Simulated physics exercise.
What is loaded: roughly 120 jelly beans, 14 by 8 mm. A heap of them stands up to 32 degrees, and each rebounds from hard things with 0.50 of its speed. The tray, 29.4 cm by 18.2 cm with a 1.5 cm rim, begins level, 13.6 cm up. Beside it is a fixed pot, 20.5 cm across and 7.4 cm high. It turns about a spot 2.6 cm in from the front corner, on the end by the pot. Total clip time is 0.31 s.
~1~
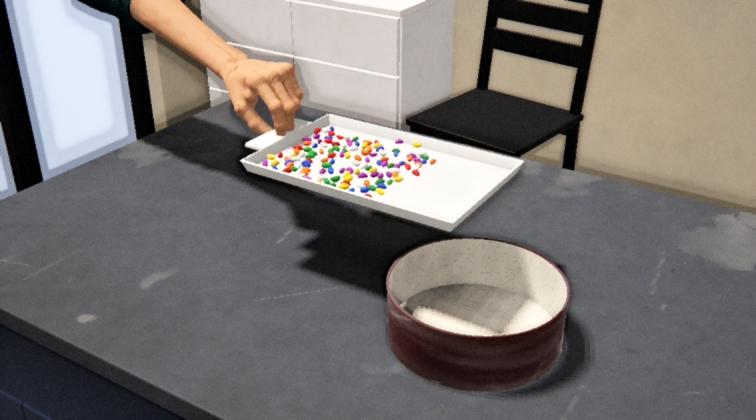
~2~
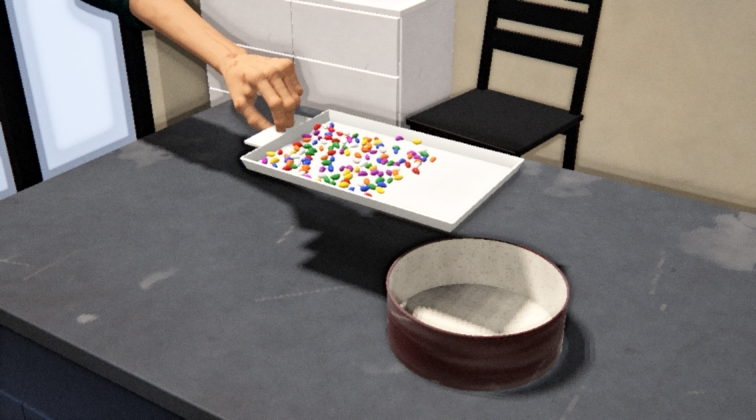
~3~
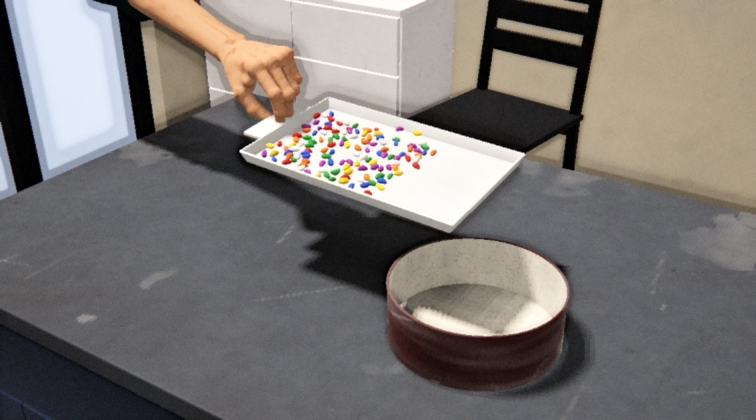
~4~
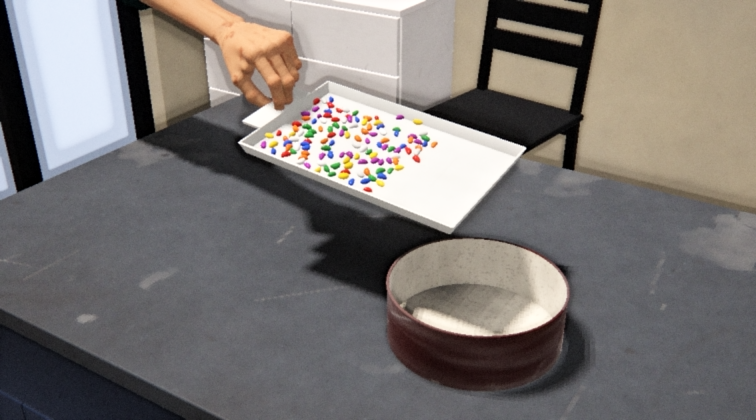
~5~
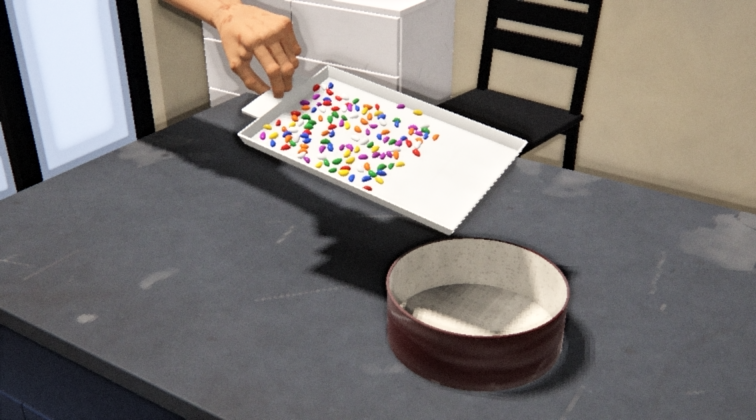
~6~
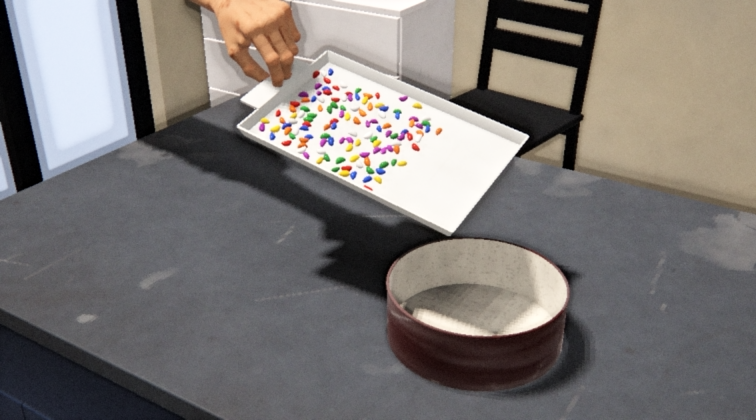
To begin with, a white tray scattered with colourful jelly beans sits level above a dark table, a hand at its left end and a round reddish-brown pot nearby. The hand then gradually raises that end, tilting the tray down toward the pot, while the beans stay bunched on the left side.
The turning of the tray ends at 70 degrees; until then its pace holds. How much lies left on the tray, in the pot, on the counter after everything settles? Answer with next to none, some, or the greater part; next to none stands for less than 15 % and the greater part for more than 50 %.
Tray: Next to none; pot: The greater part; counter: Next to none.
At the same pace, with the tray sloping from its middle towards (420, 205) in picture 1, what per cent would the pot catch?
Something like 90 in a hundred.
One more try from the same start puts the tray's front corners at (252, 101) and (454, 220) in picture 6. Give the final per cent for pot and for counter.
Pot 30, counter 30.
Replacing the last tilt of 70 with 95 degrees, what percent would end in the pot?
Estimate: Roughly 100 percent.
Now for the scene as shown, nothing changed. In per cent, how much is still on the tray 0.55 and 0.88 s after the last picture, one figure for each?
Sequence: 80; 20.
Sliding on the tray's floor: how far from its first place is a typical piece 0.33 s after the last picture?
It has moved some 8 cm from its start.
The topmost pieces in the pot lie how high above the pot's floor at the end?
Some 2.0 cm above the floor.
Then, 0.33 s after the last picture, tilt 44 degrees; the tray holds 100 %, the pot 0 %.
Then, 0.55 s after the last picture, tilt 61 degrees; the tray holds 80 %, the pot 10 %.
Then, 0.88 s after the last picture, tilt 70 degrees; the tray holds 20 %, the pot 75 %.
In the end, tray 5 %, pot 95 %, counter 0 %.
